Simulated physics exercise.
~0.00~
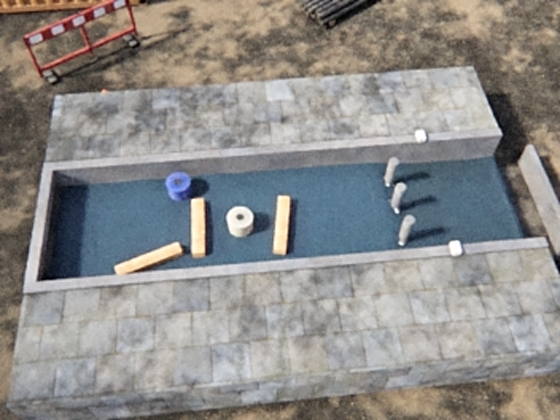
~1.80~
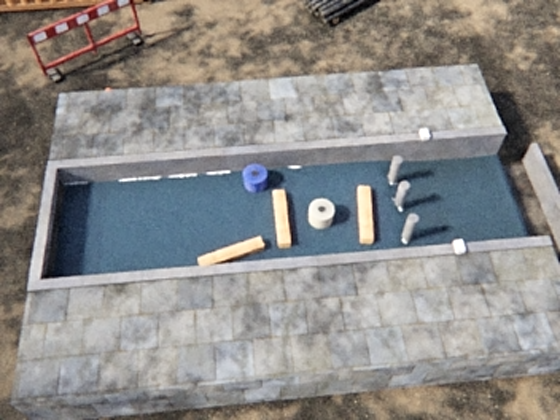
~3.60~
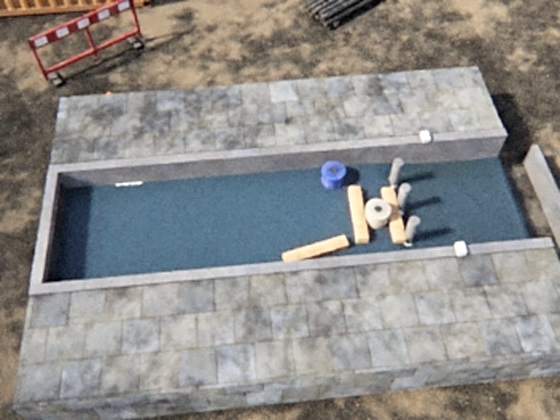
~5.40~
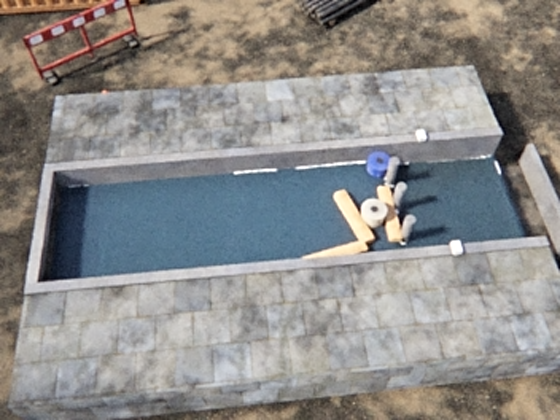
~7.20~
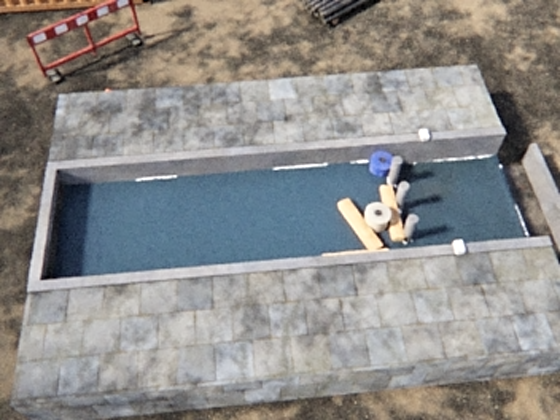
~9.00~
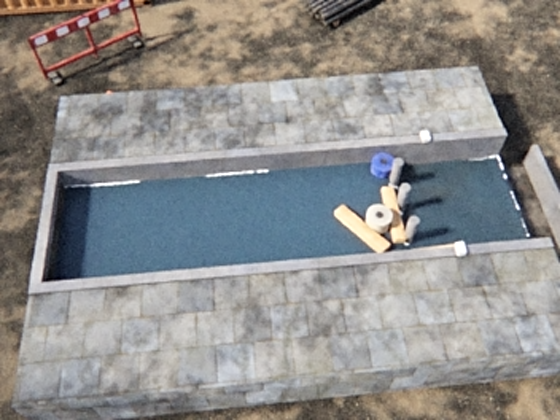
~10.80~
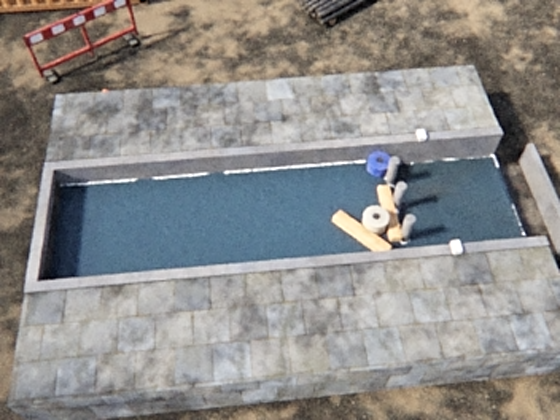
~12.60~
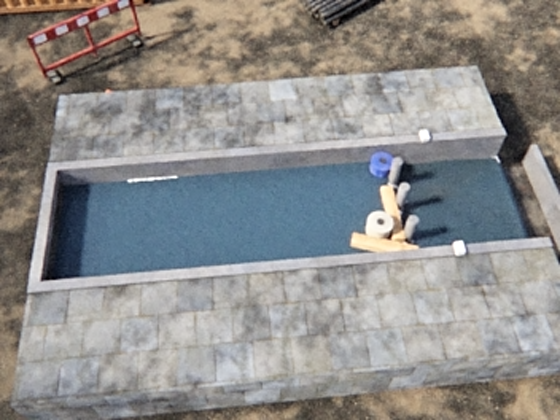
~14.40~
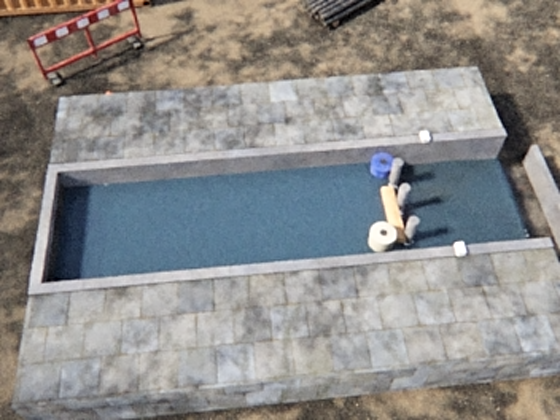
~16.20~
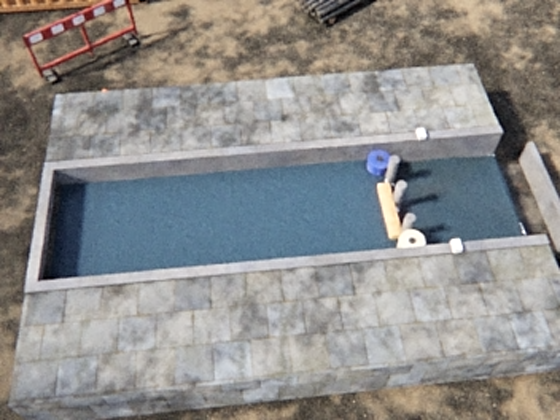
The footage shows floating beams, a blue tub and a white tub drifting right along a water channel and bunching against three posts. Two beams slip away, then the white tub edges around the lowest post, while the blue tub and one beam remain held, short of the white marks.
